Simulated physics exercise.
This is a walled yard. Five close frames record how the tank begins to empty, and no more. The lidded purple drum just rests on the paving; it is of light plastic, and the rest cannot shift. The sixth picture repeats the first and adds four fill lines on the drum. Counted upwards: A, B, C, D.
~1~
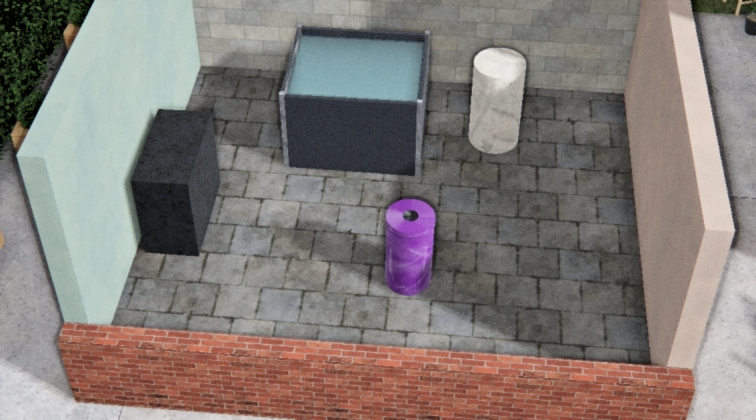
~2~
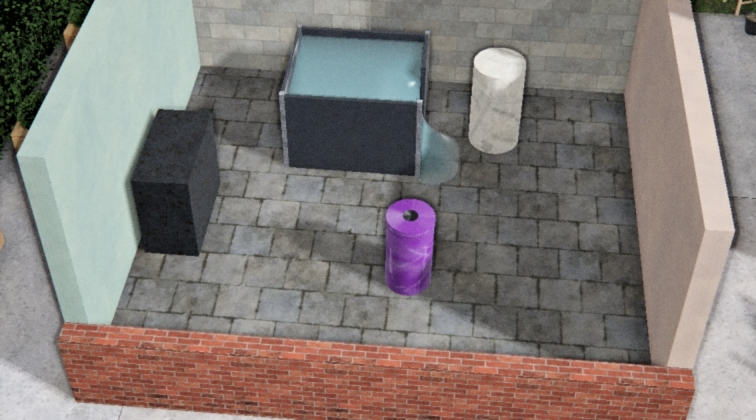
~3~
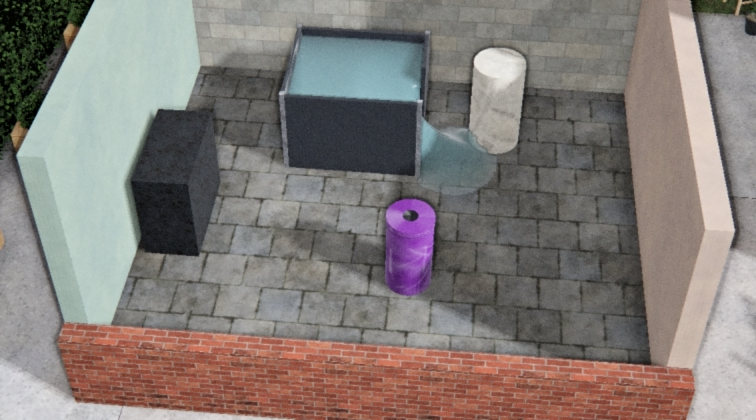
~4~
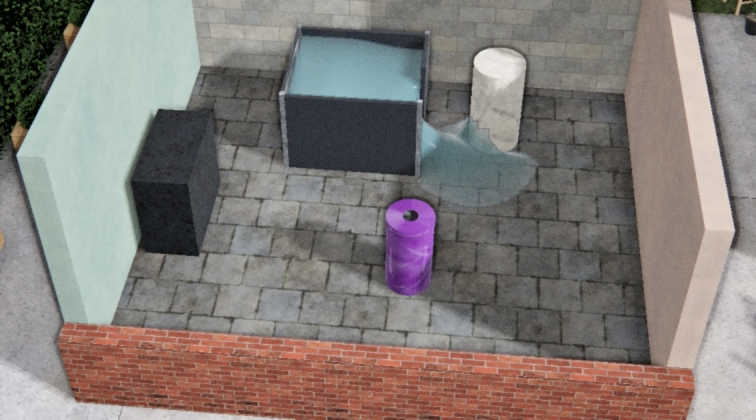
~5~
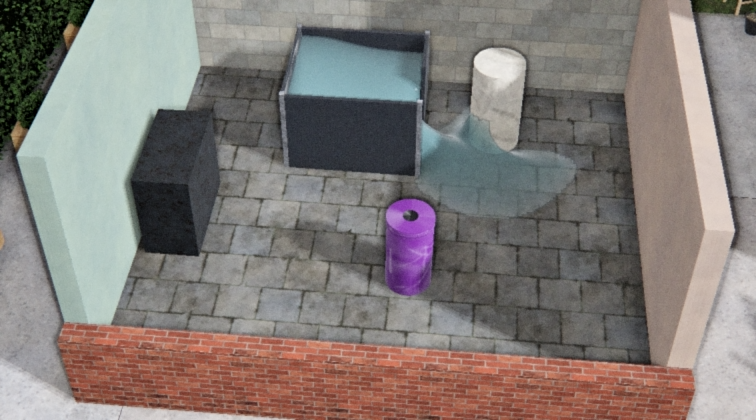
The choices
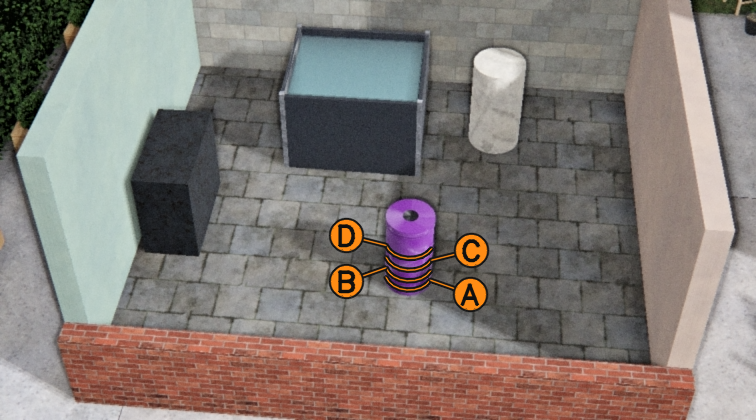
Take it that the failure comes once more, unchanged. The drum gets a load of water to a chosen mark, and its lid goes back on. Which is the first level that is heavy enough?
Line A.
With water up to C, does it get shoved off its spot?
No, that is safe.
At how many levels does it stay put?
All four.
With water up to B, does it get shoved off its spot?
No, that is safe.
In orange, A at (406, 289); B at (407, 280); C at (407, 270); D at (407, 258); from the bottom up A, B, C, D.
With A, it does not move.
With B, it does not move.
With C, it does not move.
With D, it does not move.
